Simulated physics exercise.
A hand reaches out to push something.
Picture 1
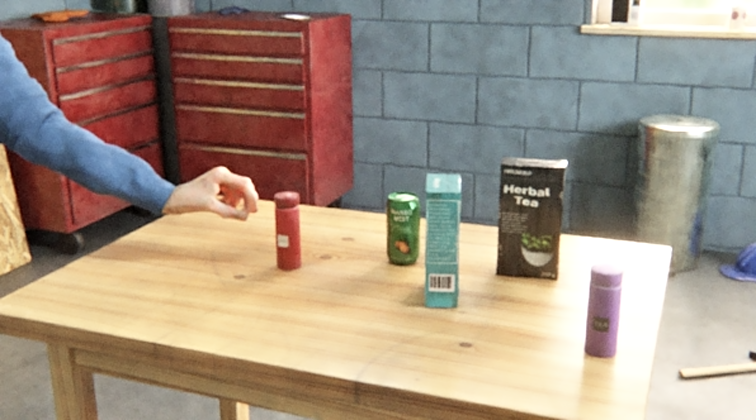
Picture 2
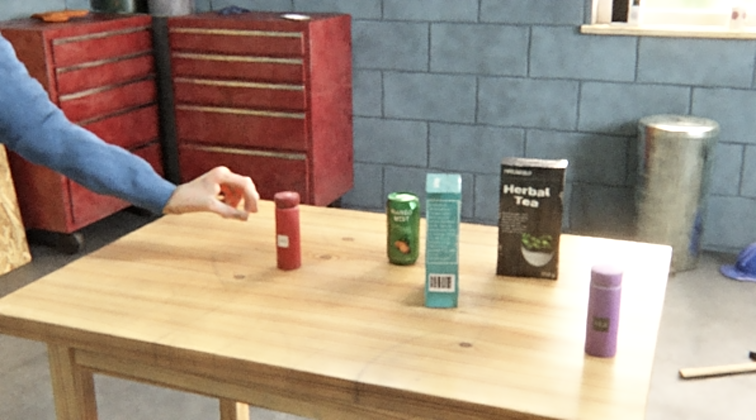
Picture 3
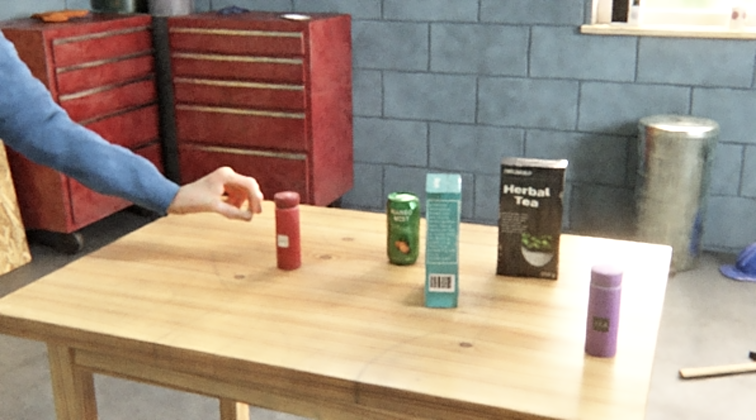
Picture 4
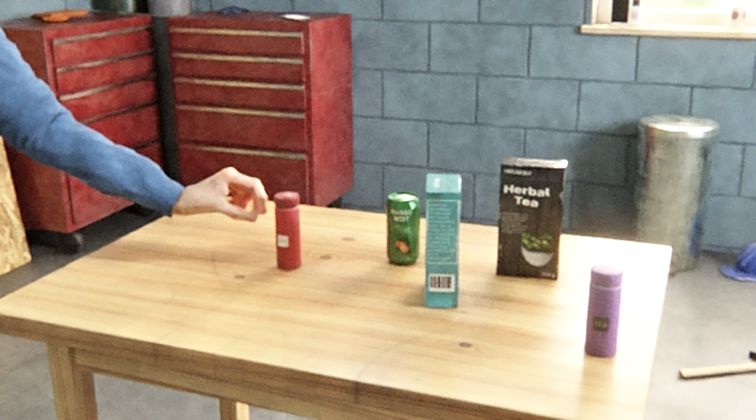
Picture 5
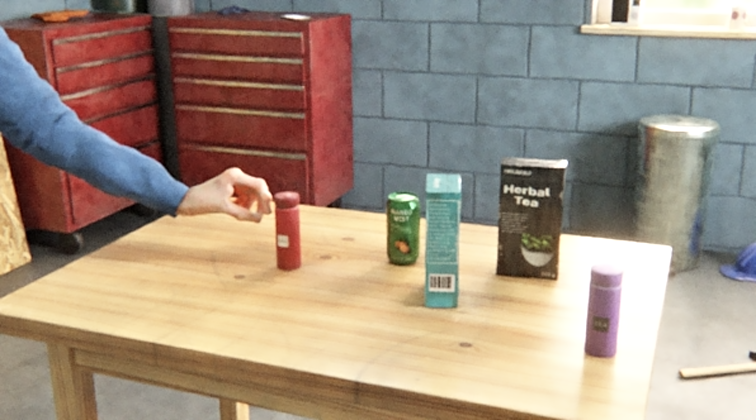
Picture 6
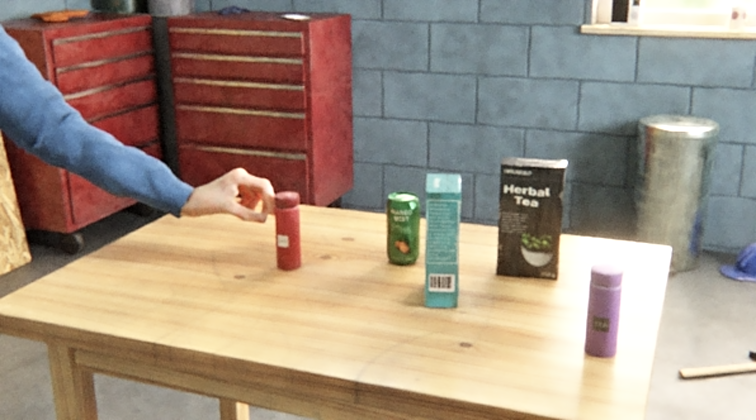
A hand in a blue sleeve edged slightly right toward a small red shaker on a wooden table, while the shaker, green can, teal bottle, tea box and purple container all stayed still.
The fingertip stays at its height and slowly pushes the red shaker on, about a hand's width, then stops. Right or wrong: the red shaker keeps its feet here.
Wrong, it falls.
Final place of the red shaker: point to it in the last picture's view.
In the last picture, near pixel (342, 262).
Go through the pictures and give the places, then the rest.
The first frame shows red shaker (288, 231).
The second frame shows red shaker (288, 231).
The third frame shows red shaker (288, 231).
The fourth frame shows red shaker (288, 231).
The fifth frame shows red shaker (288, 231).
The sixth frame shows red shaker (288, 231).
Then, 0.40 s on from there, red shaker turned 18° from how it was put near (299, 231).
Then, 0.70 s on from there, red shaker on its side near (332, 253).
Then, 0.80 s on from there, red shaker on its side near (342, 262).
Then, 1.30 s on from there, red shaker resting near (342, 262).
In the end, toppled on the table, red shaker. At the end, from the last picture's camera, red shaker near (342, 262).
